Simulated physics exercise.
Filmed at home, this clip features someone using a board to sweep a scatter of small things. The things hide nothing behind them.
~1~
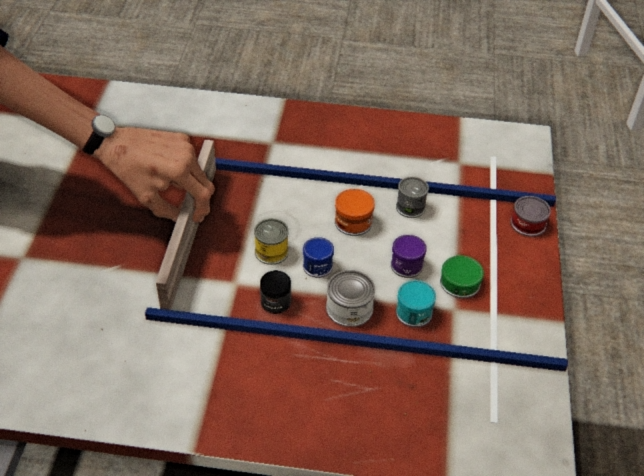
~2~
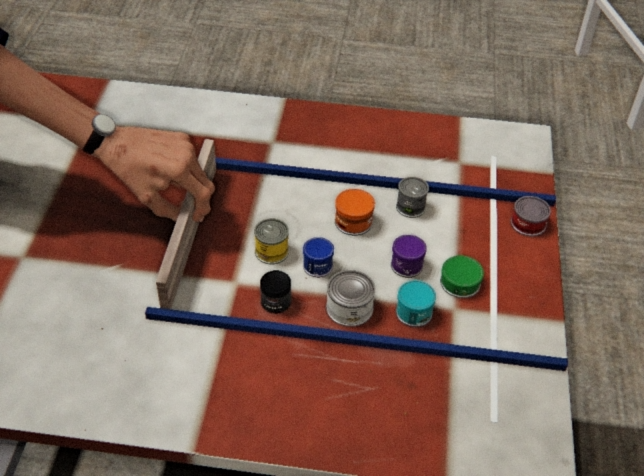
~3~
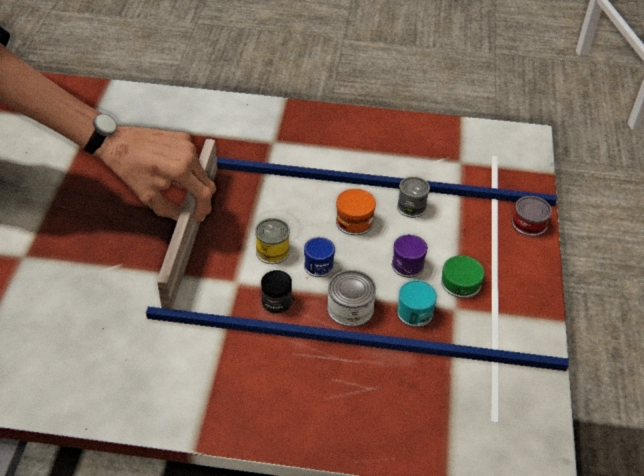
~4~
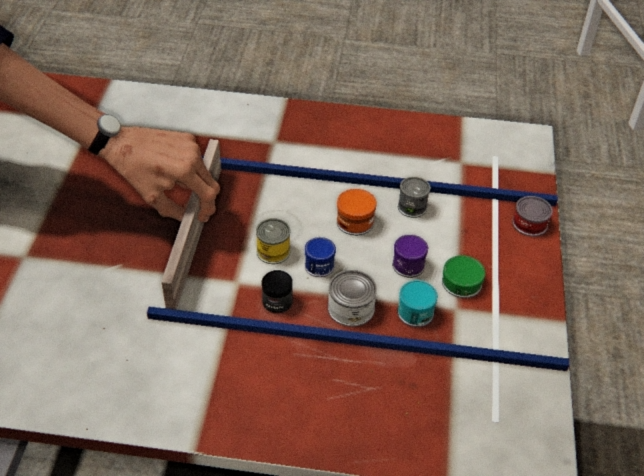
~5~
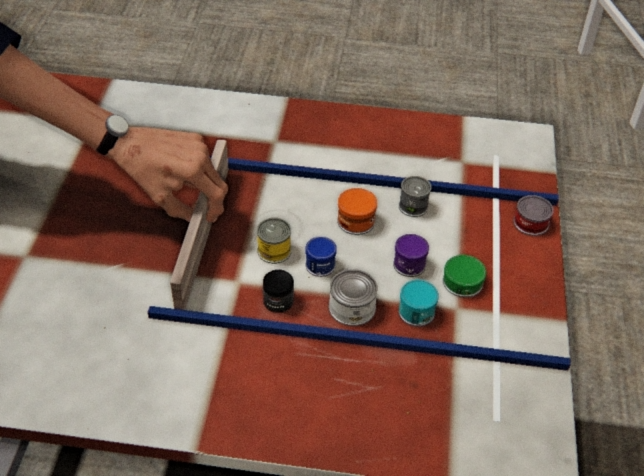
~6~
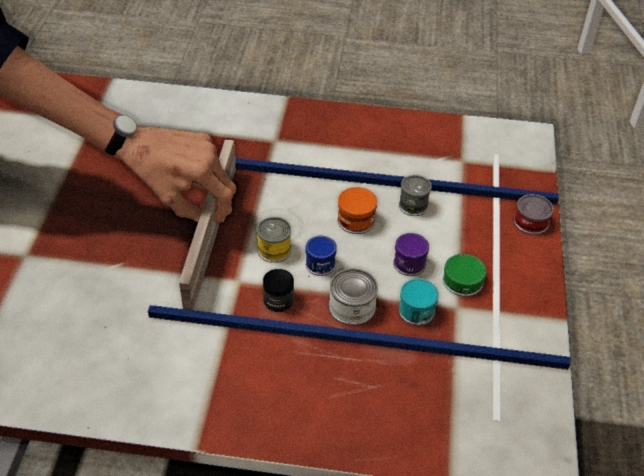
A hand slowly slides an upright board rightward toward scattered colourful tins on a checkered surface.
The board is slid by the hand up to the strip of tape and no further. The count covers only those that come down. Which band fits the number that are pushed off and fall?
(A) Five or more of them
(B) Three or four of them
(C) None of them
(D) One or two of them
One or two of them (D).
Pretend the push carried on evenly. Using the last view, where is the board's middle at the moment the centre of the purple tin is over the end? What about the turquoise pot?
When the purple tin crosses, the middle is near (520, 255); when the turquoise pot crosses, near (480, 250).
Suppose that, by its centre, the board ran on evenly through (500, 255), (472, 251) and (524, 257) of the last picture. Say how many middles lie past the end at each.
Per position: 1 / 0 / 5.
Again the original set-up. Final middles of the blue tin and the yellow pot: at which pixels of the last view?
The blue tin comes to rest close to (514, 293), while the yellow pot rests close to (516, 261).
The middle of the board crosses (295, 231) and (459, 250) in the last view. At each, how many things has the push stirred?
The count is 3 at the first point and 9 at the second.
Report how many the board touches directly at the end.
Looks like 5 of them, all told.
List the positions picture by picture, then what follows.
The first picture shows red tin (530, 216); green pot (461, 277); turquoise pot (416, 304); board (189, 221); tape (494, 271).
The second picture shows green pot (462, 277); blue tin (318, 257).
The third picture shows turquoise pot (416, 304); grey tin (413, 197).
The fourth picture shows red tin (532, 216); white tin (352, 298).
The fifth picture shows green pot (464, 276); board (202, 221).
The sixth picture shows red tin (533, 214); green pot (464, 275); turquoise pot (418, 302); board (210, 221); tape (497, 269).
Soon after, none off yet; red tin at rest near (533, 214); green pot at rest near (464, 275); turquoise pot at rest near (418, 302).
Then, none off yet; red tin at rest near (533, 214); green pot at rest near (464, 275); turquoise pot moved about its own width near (462, 306).
Further on, none off yet; red tin at rest near (533, 214); green pot moved about its own width near (494, 281); turquoise pot moved well along near (536, 306).
By the end, the number that fall off is one or two; fallen, turquoise pot.
